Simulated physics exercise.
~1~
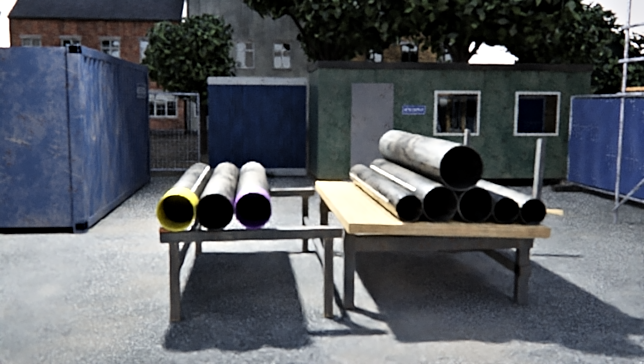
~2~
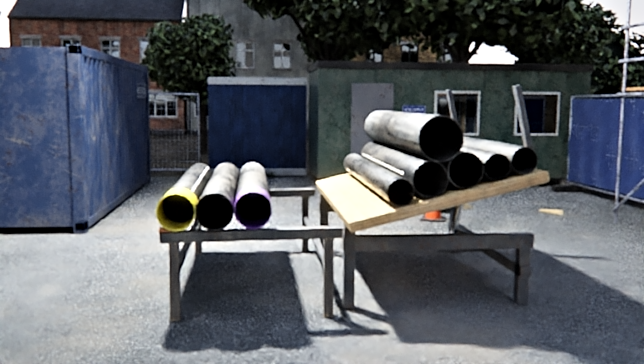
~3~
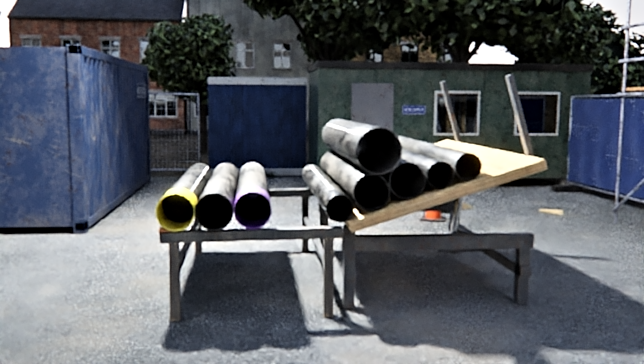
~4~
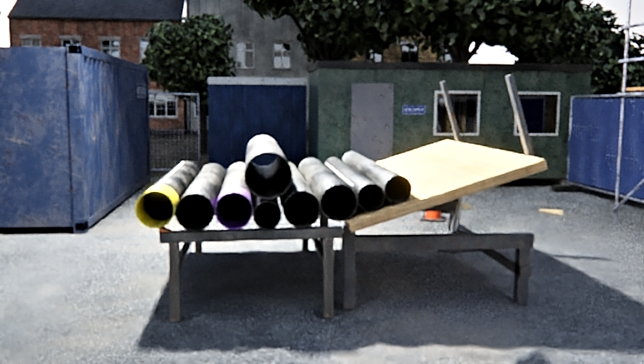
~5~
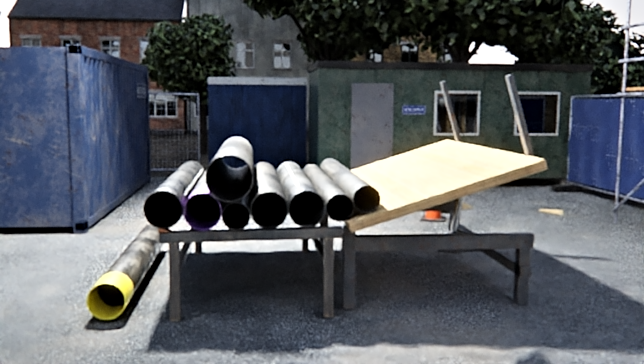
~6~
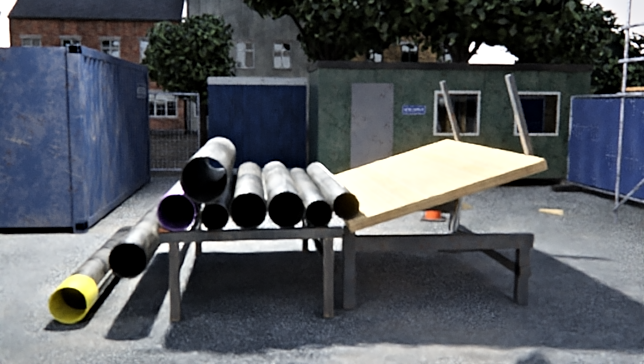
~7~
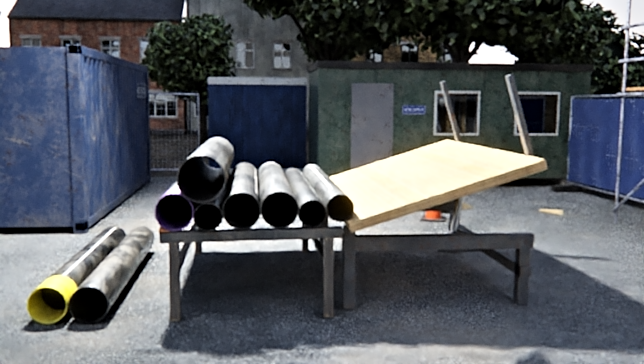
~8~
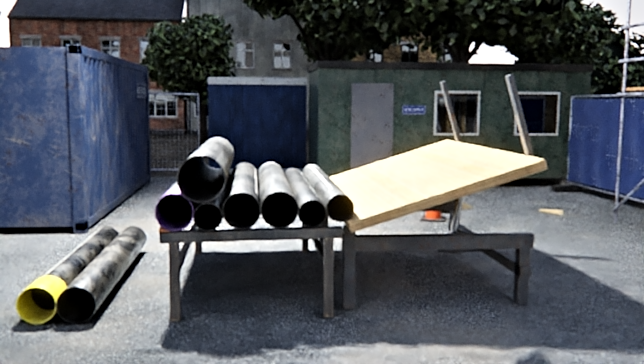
A wooden deck tipped up on its right side and sent a stack of pipes rolling left into three others on a metal rack, knocking the yellow-marked pipe and another onto the ground, while the purple-marked one stayed at the rack's left end.
